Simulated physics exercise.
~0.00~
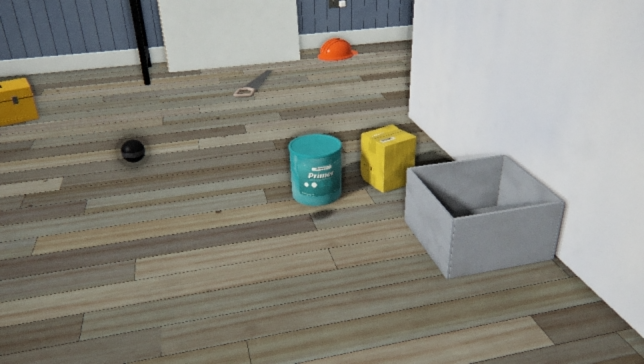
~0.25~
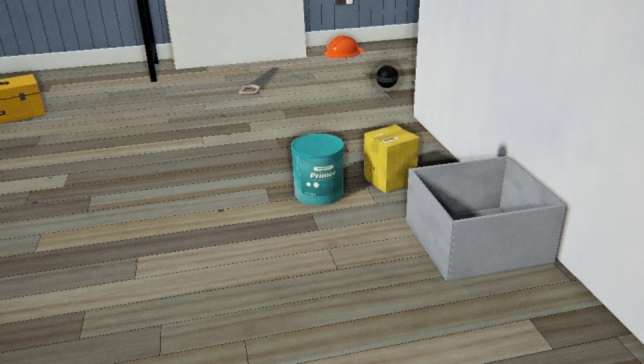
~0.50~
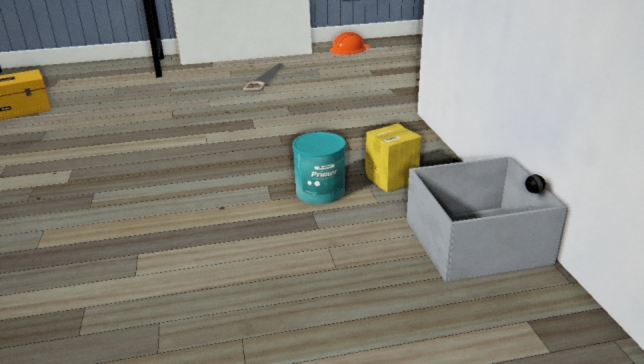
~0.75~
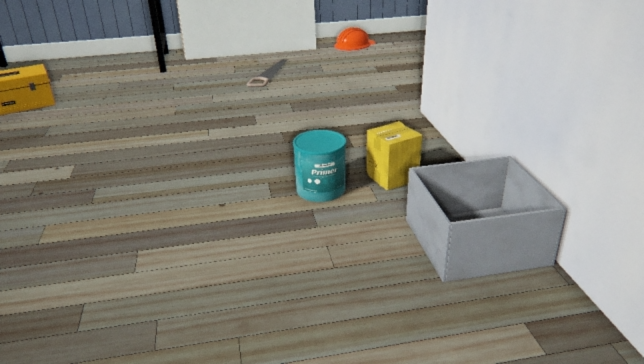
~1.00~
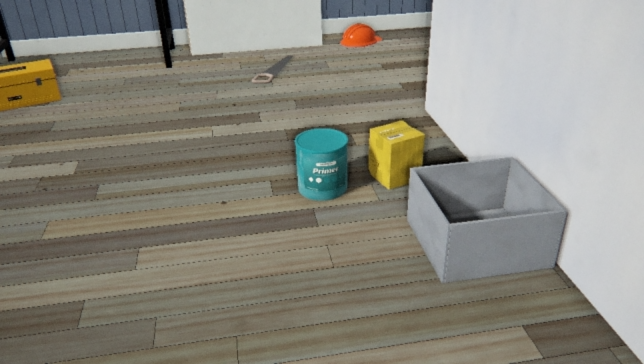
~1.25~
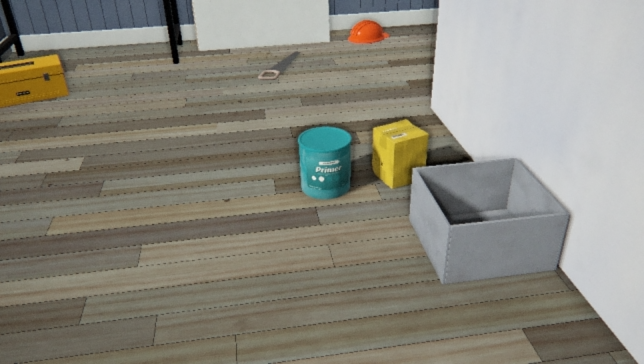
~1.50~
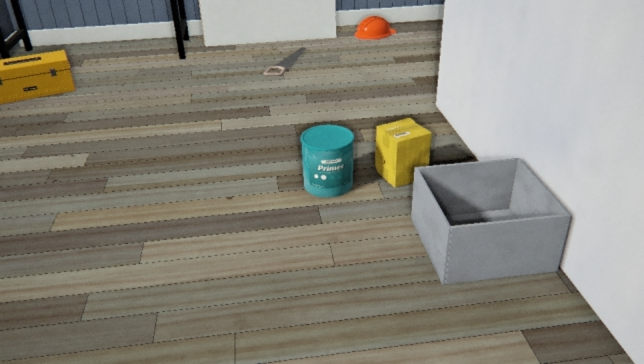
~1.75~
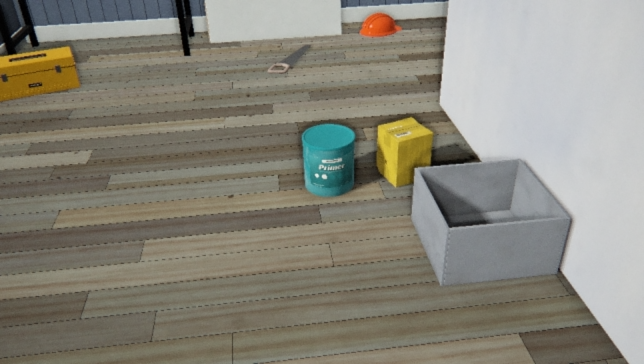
A black ball flew rightward across a wood-floored room, past a turquoise pail and a yellow parcel, then dropped into an open gray box by the white wall and stayed out of sight inside, while the pail and parcel stayed put.
